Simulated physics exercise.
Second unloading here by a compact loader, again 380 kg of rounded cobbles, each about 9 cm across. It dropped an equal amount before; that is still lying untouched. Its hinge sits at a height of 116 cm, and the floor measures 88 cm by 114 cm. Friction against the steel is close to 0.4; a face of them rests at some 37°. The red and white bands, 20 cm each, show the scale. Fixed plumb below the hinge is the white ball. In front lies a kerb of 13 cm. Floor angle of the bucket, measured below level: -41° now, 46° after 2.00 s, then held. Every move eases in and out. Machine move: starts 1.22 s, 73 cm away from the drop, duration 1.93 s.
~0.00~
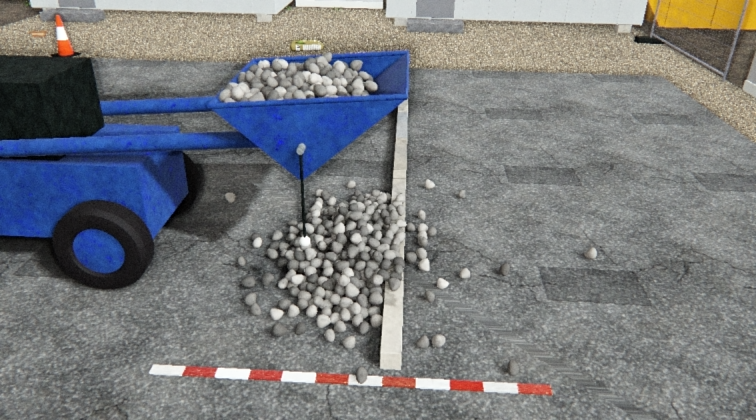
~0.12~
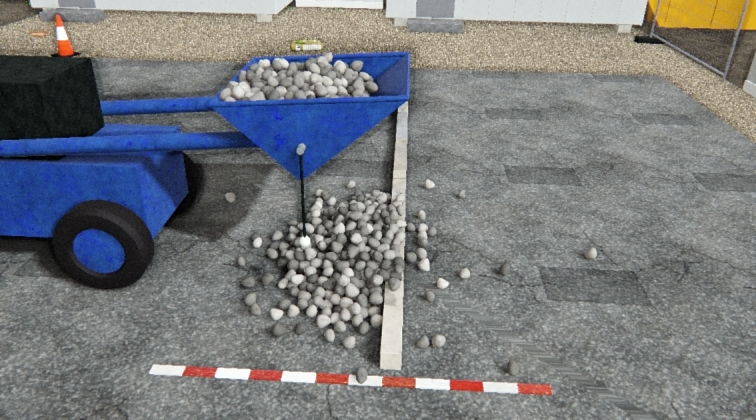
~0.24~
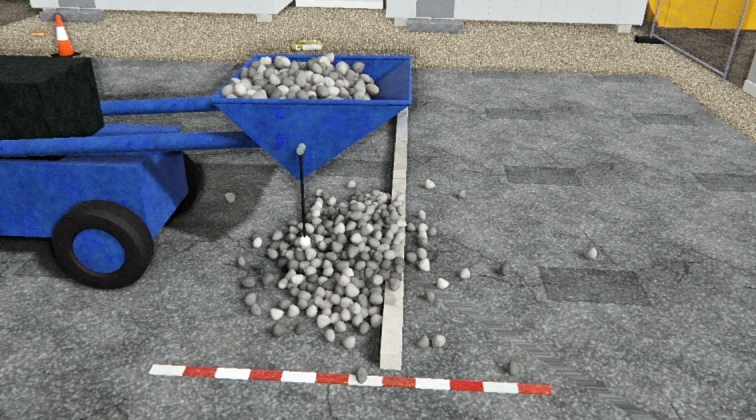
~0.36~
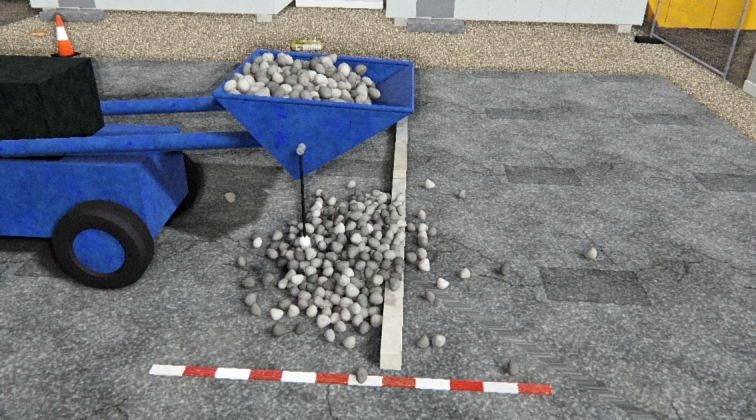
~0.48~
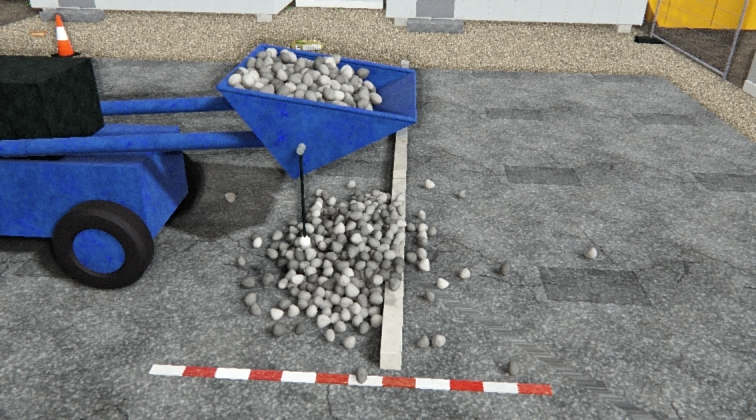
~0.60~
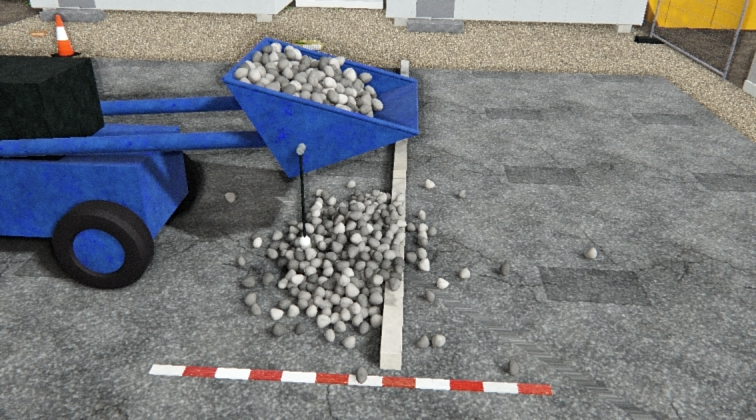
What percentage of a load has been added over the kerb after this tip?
58 %.
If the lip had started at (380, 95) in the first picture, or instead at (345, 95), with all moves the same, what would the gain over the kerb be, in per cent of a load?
Roughly 40 and 15 per cent, in that order.
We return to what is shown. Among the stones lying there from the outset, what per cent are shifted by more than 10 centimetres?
About 5 per cent.
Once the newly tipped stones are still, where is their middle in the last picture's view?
They come to rest centred about (415, 246).
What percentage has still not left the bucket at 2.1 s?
Around 0 in a hundred.
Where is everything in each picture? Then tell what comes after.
In the first picture, the bucket is at -41°, its lip at (407, 97); the top of the load is at (315, 67). The earlier load is highest near (359, 222), 27 cm above ground level, 96 % on this side of the kerb, 4 % over the kerb.
In the second picture, the bucket is at -40°, its lip at (408, 98); the top of the load is at (309, 65); the stones move at 0.1 m/s on average.
The third picture shows lip at (410, 103), floor tilted -38°, highest stones at (301, 65); the stones move at 0.1 m/s on average.
The fourth picture shows lip at (413, 111), floor tilted -34°, highest stones at (281, 66); the stones move at 0.2 m/s on average.
In the fifth picture, the bucket is at -28°, its lip at (416, 121); the top of the load is at (271, 60); the stones move at 0.2 m/s on average.
In the sixth picture, the bucket is at -22°, its lip at (418, 133); the top of the load is at (272, 55); the stones move at 0.2 m/s on average.
After 1.5 s the floor is at 32°; in per cent of one load, 85 in the bucket, 106 on this side of the kerb, 9 over the kerb; the foremost stones are at (481, 270).
After 2.1 s the floor is at 46°; in per cent of one load, 2 in the bucket, 140 on this side of the kerb, 58 over the kerb; the foremost stones are at (541, 243).
After 3.6 s the floor is at 46°; in per cent of one load, 0 in the bucket, 138 on this side of the kerb, 62 over the kerb; the foremost stones are at (616, 237).
After 6.2 s the floor is at 46°; in per cent of one load, 0 in the bucket, 138 on this side of the kerb, 62 over the kerb; the foremost stones are at (616, 237). Net gain over the kerb, 58.
